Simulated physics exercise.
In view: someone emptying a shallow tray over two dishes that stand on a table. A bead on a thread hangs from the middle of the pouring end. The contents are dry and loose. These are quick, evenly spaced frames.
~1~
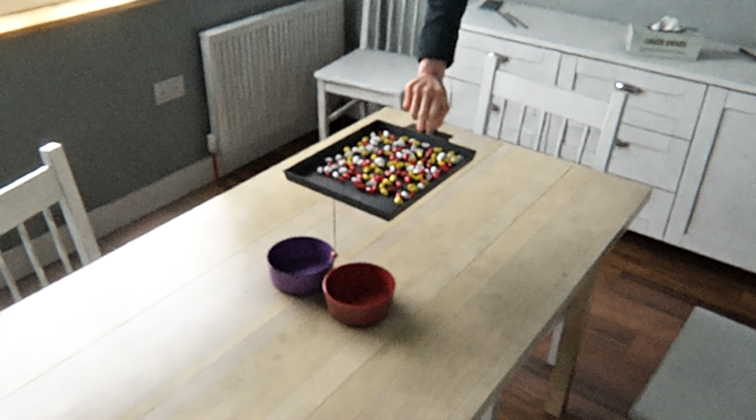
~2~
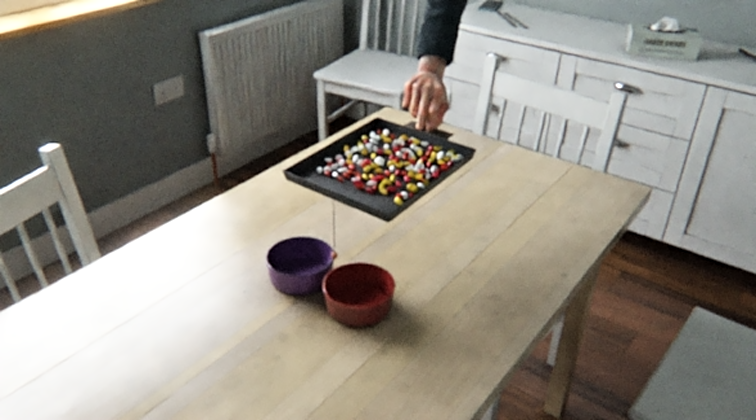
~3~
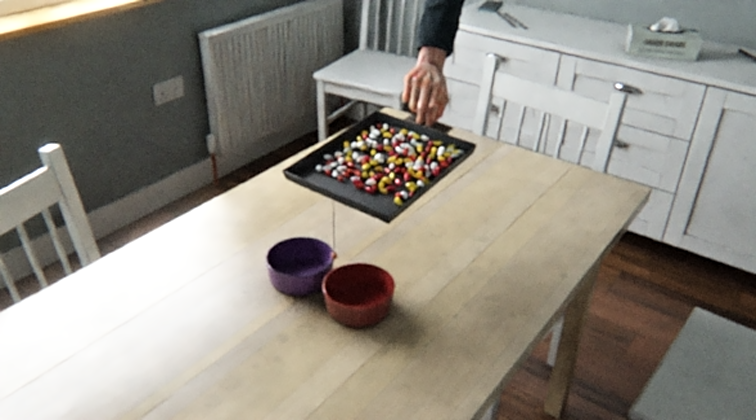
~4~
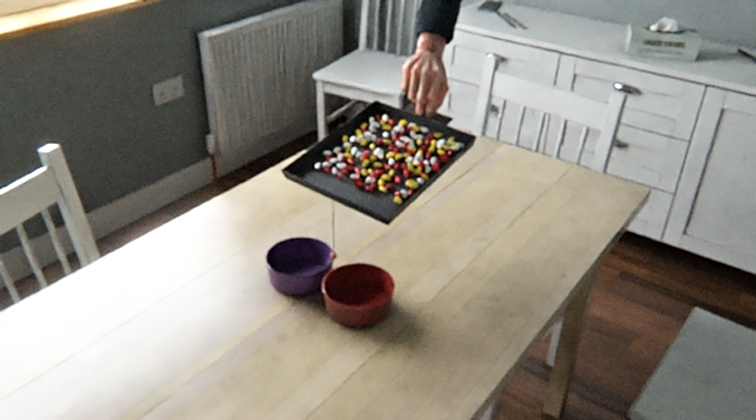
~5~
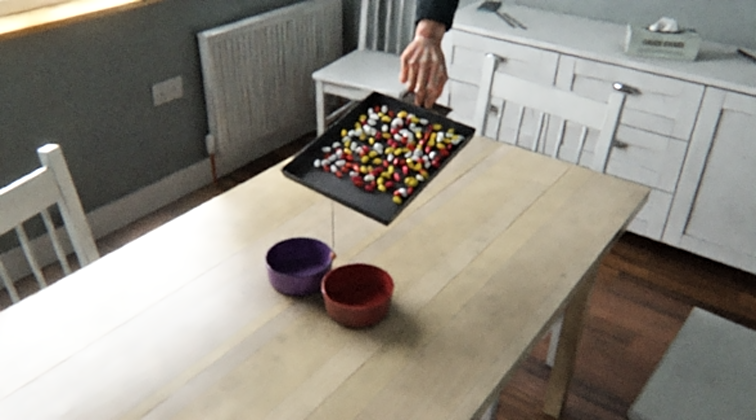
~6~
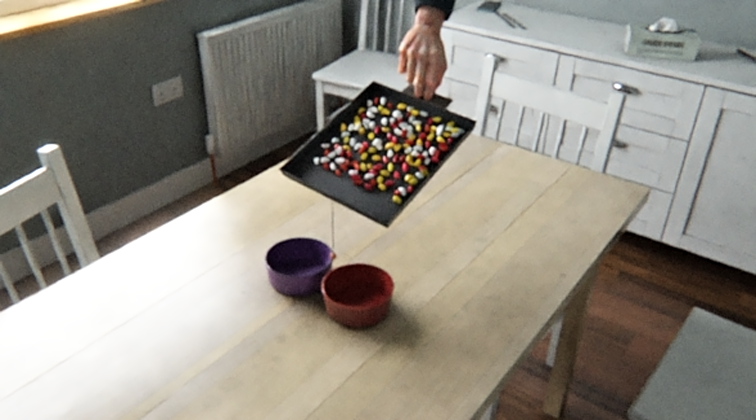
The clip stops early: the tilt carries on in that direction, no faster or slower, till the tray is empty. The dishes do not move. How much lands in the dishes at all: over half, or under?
Caught overall: Over half.
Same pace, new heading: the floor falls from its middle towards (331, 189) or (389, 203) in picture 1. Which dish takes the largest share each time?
In turn: The dish on the left; right.
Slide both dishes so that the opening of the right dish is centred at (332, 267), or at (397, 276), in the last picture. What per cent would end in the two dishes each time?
In turn 20 and 20 in a hundred.
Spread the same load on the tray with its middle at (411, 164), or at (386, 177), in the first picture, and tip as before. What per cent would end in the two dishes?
About 80 and 70 per cent.
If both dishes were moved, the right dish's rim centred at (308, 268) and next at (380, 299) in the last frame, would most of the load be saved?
At the first place not half, at the second above a half.
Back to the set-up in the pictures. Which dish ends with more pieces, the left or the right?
It is the right-hand dish.
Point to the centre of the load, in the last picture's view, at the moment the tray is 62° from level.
Roughly at (367, 185).
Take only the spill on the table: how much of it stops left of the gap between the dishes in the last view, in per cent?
Roughly 70 in a hundred.
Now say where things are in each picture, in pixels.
The first picture shows corners of the pouring end at (286, 170) and (389, 212), level; middle of the load at (392, 164), jelly beans; left dish at (278, 280); right dish at (337, 311); bead on its thread at (335, 255).
The second picture shows corners of the pouring end at (286, 170) and (389, 212), level; middle of the load at (392, 163).
The third picture shows corners of the pouring end at (285, 170) and (389, 214), tipped barely, lowest at the right corner; middle of the load at (392, 160).
The fourth picture shows corners of the pouring end at (284, 169) and (388, 216), tipped a little, lowest at the right corner; middle of the load at (391, 155).
The fifth picture shows corners of the pouring end at (283, 169) and (387, 218), tipped a little, lowest at the right corner; middle of the load at (390, 151).
The sixth picture shows corners of the pouring end at (282, 168) and (387, 220), tipped clearly, lowest at the right corner; middle of the load at (390, 146); left dish at (276, 281); right dish at (336, 312).
Soon after the last picture, tray tipped steeply; nearly all on the tray; a stray few in the air.
A little later, tray tipped past a quarter turn; most on the tray; about a quarter in the right dish; a small part outside both; a stray few in the air.
Later still, tray tipped past a quarter turn; about two thirds in the right dish; a stray few in the left dish; about a third outside both.
At rest, tray tipped past a quarter turn; about two thirds in the right dish; a stray few in the left dish; about a third outside both.
